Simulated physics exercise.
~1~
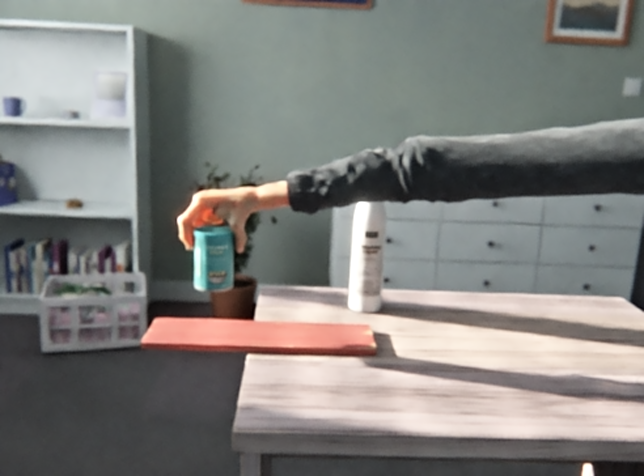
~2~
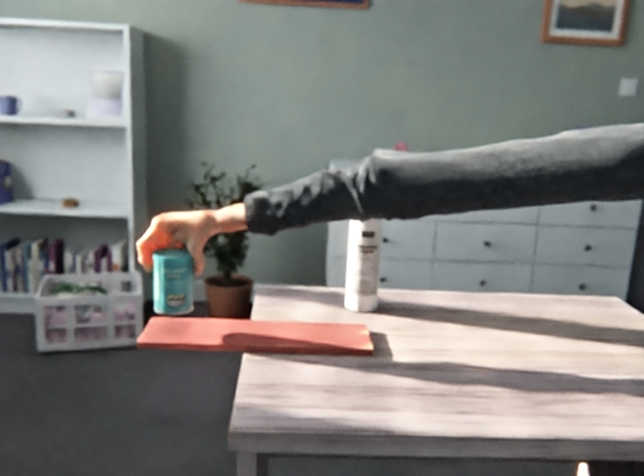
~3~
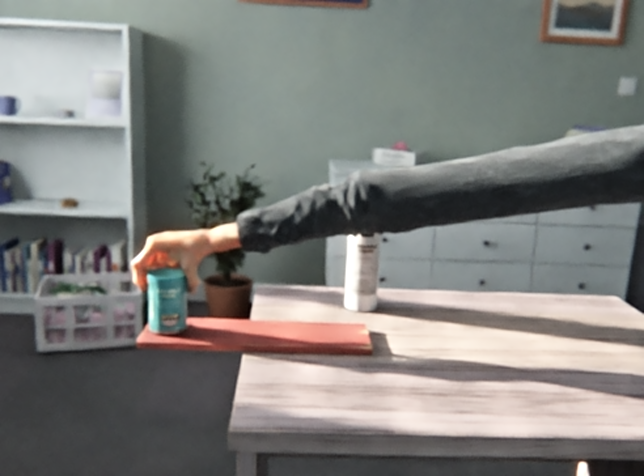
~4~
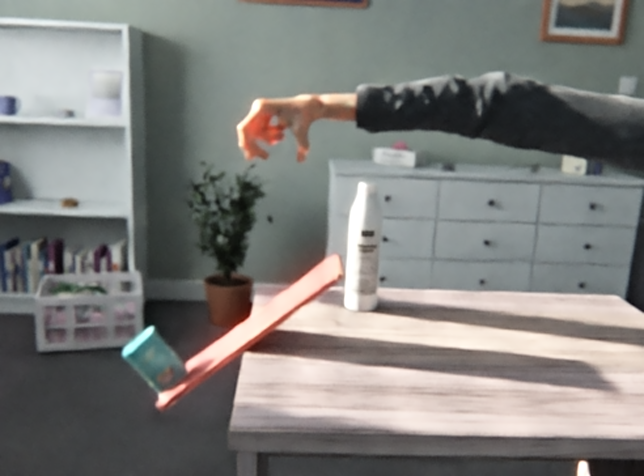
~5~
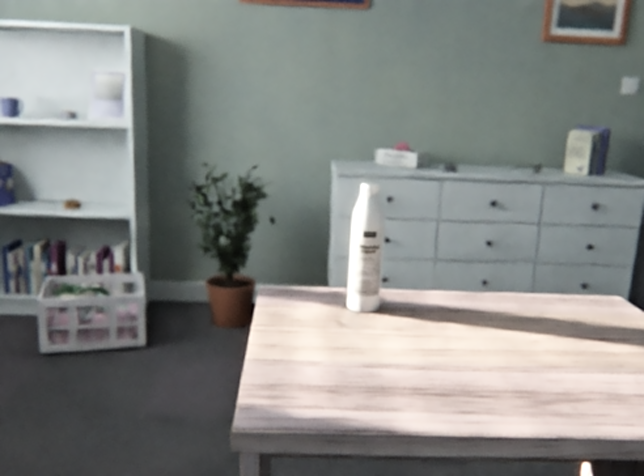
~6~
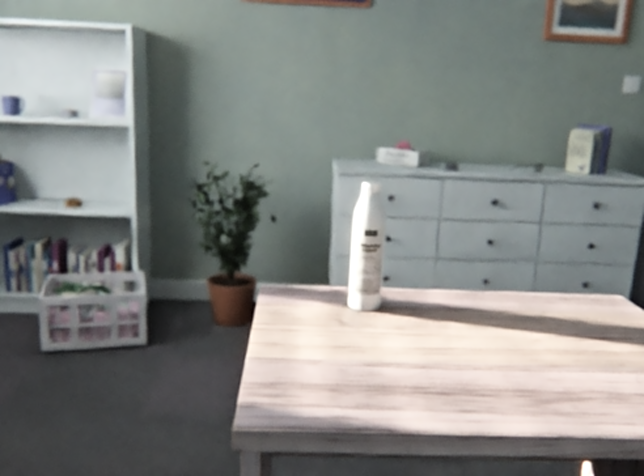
The clip shows a hand lowering a turquoise tin onto the left end of a red board jutting over a table's edge. As the hand draws back, the board tips and drops out of view with the tin, while a white bottle stays standing on the table.
